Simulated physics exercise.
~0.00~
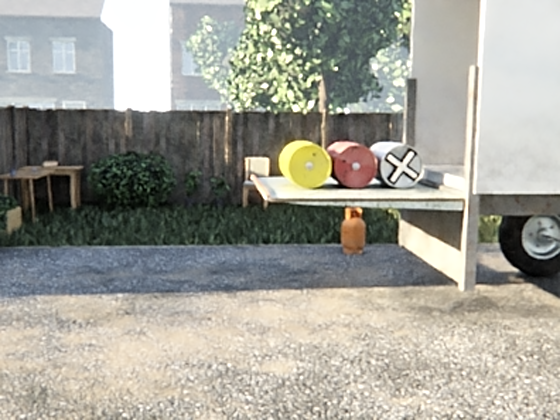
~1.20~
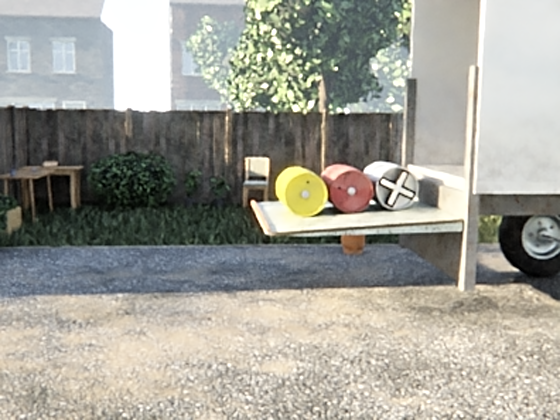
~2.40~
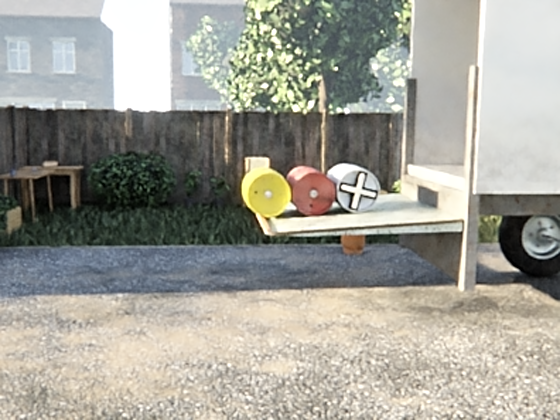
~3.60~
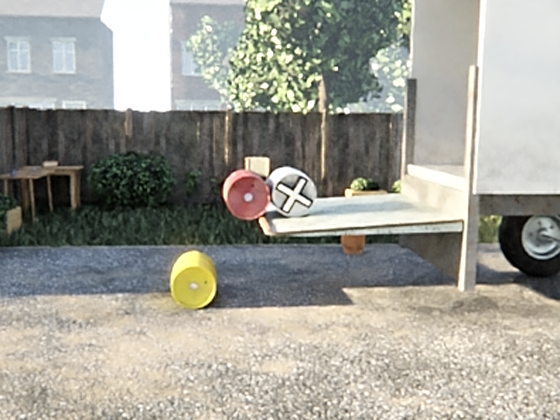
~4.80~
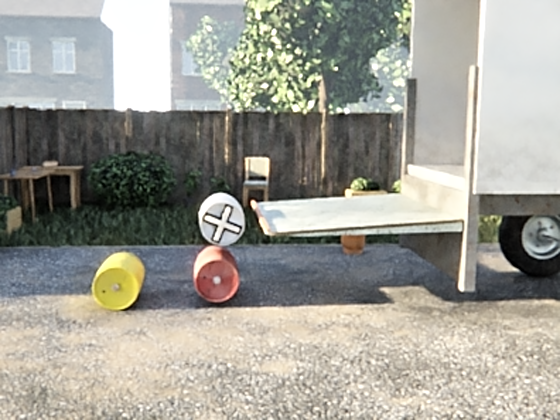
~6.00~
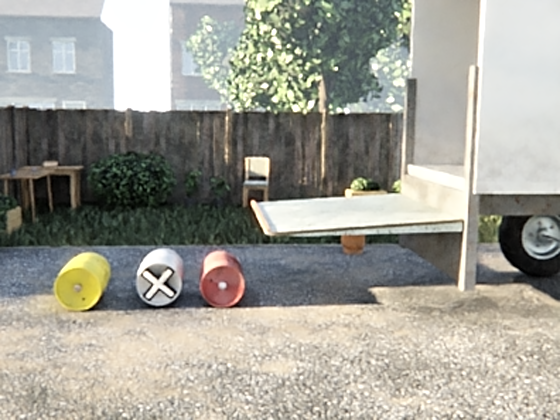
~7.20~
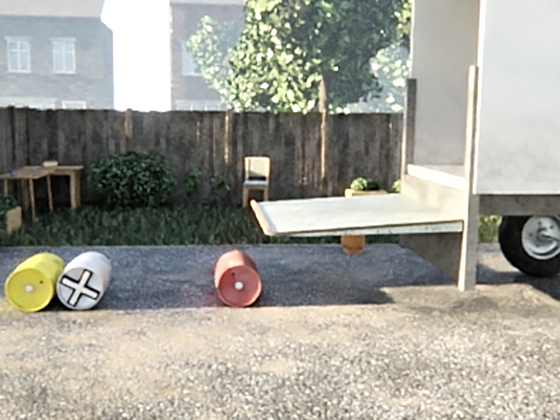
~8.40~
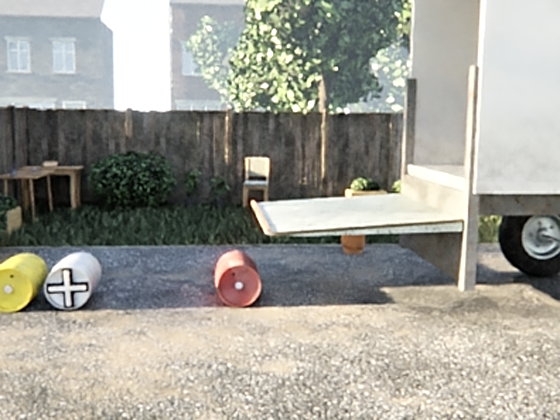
To begin with, a yellow, a red and a white keg marked with a black cross lie side by side on the raised platform at the back of a lorry. The platform sinks and tilts towards its outer edge, and the kegs start rolling left. Yellow goes over the edge first and drops to the ground, with red and then white following. The white keg comes down past red on its left and rolls on towards yellow, while red moves slightly back to the right. Finally, all three are on the ground, yellow and white far left, and the platform is empty.
